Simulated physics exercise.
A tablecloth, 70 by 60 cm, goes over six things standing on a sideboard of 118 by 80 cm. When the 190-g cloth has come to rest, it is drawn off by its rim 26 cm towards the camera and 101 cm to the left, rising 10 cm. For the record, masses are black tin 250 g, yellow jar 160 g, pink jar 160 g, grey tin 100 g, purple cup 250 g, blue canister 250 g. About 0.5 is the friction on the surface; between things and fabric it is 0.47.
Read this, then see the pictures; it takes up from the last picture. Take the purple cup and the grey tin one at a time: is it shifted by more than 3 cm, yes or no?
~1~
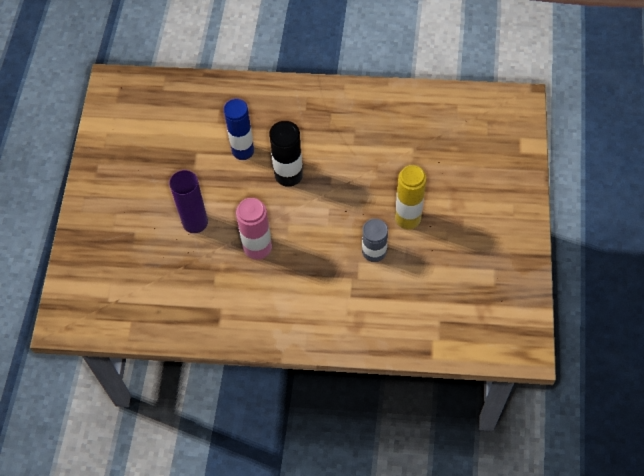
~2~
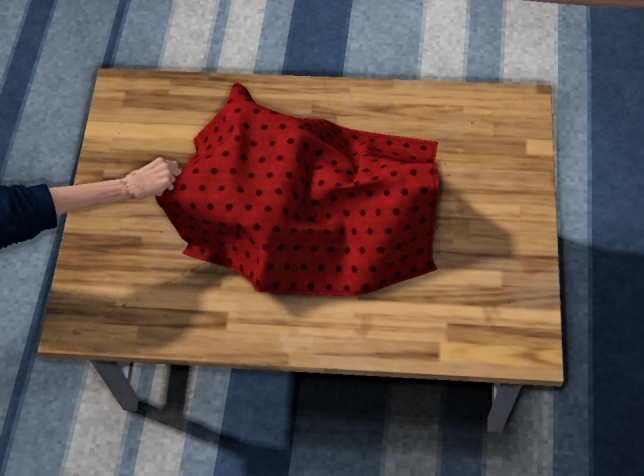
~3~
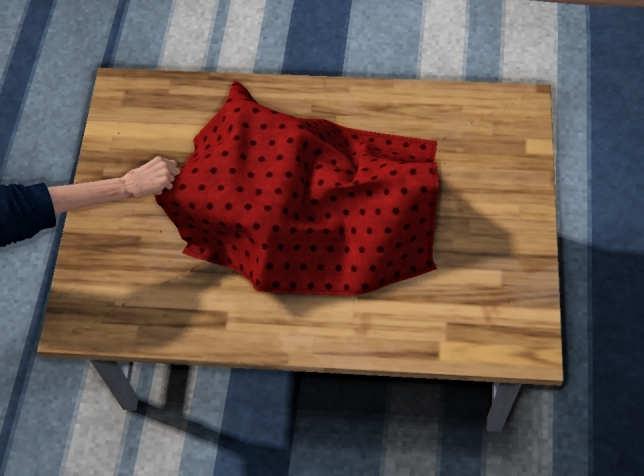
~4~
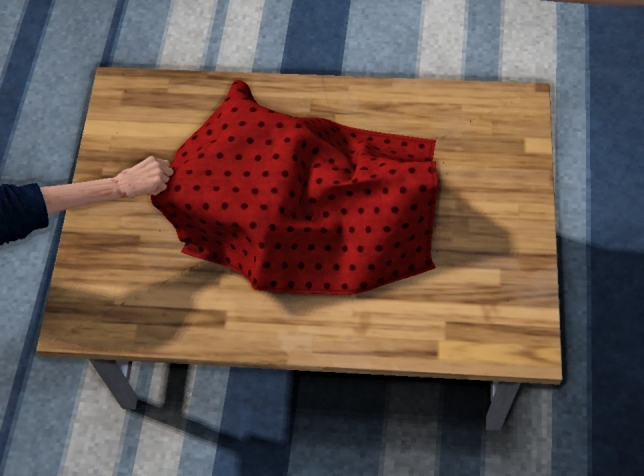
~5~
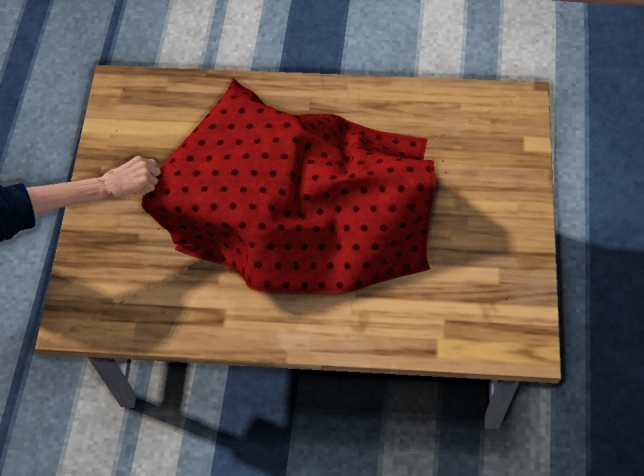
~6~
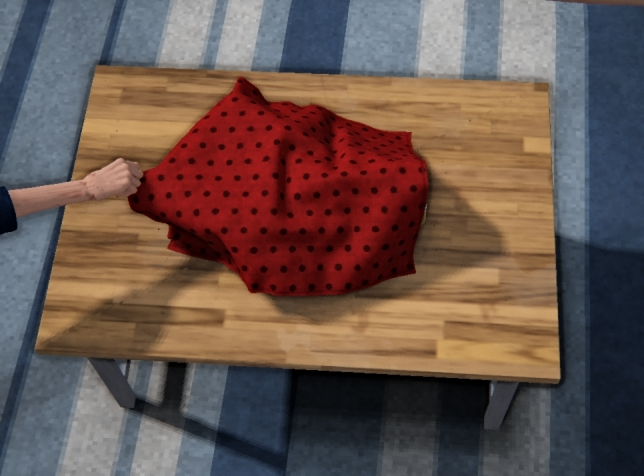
Purple cup - yes, grey tin - no.
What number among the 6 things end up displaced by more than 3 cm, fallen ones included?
Count recorded: 4.
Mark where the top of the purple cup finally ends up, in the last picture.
Near (145, 229).
Next, middle of the tablecloth at (164, 196); black tin on its side, 13 cm off its start, pink jar 6 cm off its start, blue canister 5 cm off its start.
Then, middle of the tablecloth at (22, 235); purple cup on its side, 12 cm off its start, blue canister on its side, 14 cm off its start, pink jar on its side, 14 cm off its start.
After that, middle of the tablecloth at a place out of view; purple cup on its side, 13 cm off its start at (145, 229), blue canister on its side, 18 cm off its start at (176, 137), pink jar on its side, 15 cm off its start at (202, 269).
Later, middle of the tablecloth at a place out of view; purple cup on its side, 13 cm off its start, blue canister on its side, 22 cm off its start, pink jar on its side, 16 cm off its start.
At the end, middle of the tablecloth at a place out of view; purple cup on its side, 13 cm off its start at (145, 229), grey tin 0 cm off its start at (379, 229), blue canister on its side, 30 cm off its start at (144, 98), pink jar on its side, 17 cm off its start at (201, 283).
